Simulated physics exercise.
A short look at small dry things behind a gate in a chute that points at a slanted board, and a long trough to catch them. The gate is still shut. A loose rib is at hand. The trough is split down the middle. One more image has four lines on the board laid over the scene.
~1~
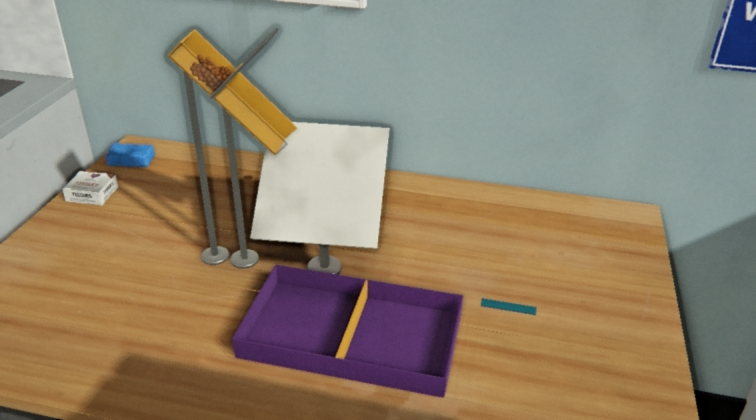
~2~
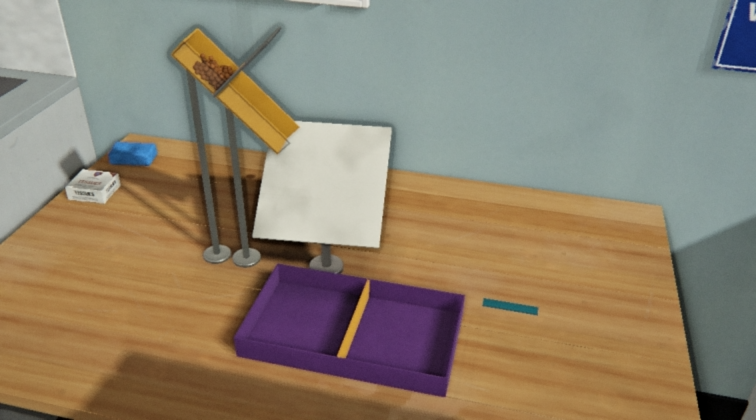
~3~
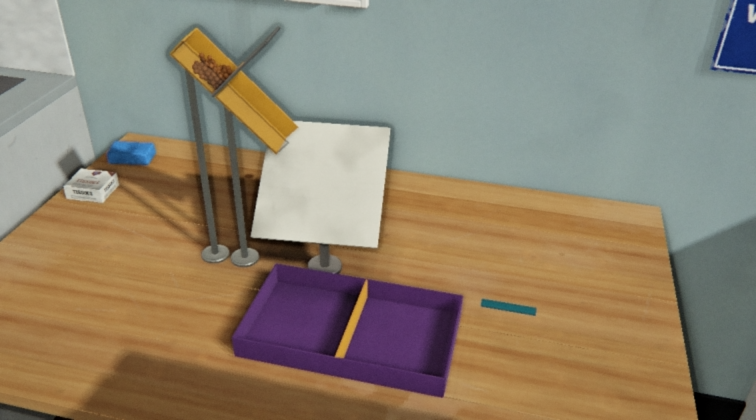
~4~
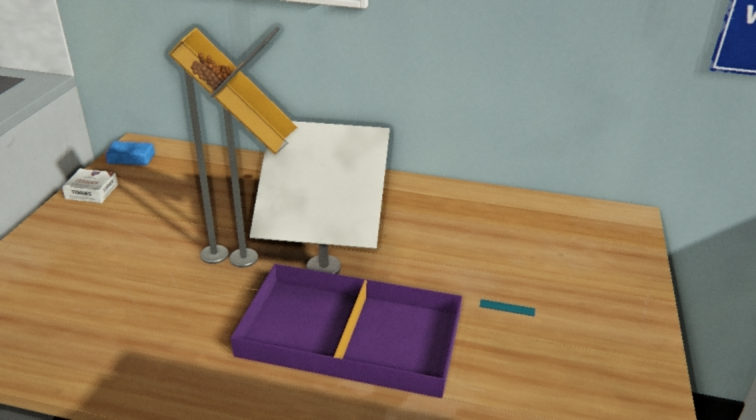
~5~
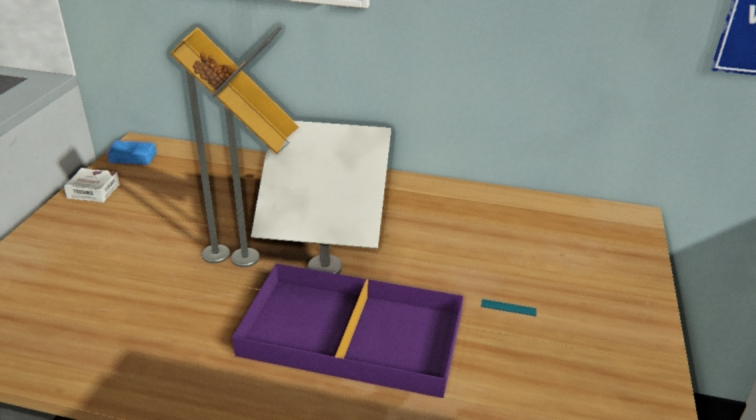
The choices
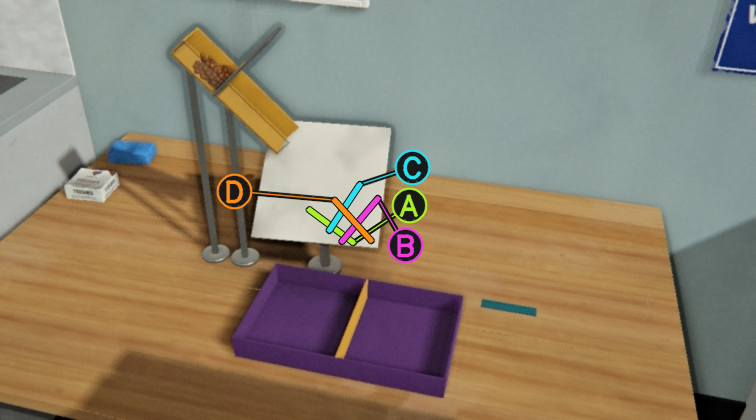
To begin with, a heap of small brown pieces sits behind a gate in a sloping yellow chute, beside a tilted white board and above a purple trough split by a yellow divider. Through to the end, the pieces stay put and nothing moves beyond a very slight shift of the view.
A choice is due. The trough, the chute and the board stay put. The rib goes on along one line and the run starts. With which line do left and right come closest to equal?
The answer is line D.
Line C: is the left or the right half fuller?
The left half.
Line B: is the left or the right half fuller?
The left half.
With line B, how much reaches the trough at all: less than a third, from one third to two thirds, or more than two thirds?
More than two thirds.
On the marked copy, line A from (309, 209) to (353, 242); line B from (377, 198) to (341, 241); line C from (359, 184) to (329, 230); line D from (334, 200) to (371, 240).
If A is chosen, of what is caught, a small share in the left half, the bulk in the right.
If B is chosen, of what is caught, all but a few in the left half, a small share in the right.
If C is chosen, of what is caught, all but a few in the left half, a small share in the right.
If D is chosen, of what is caught, close to half in the left half, close to half in the right.
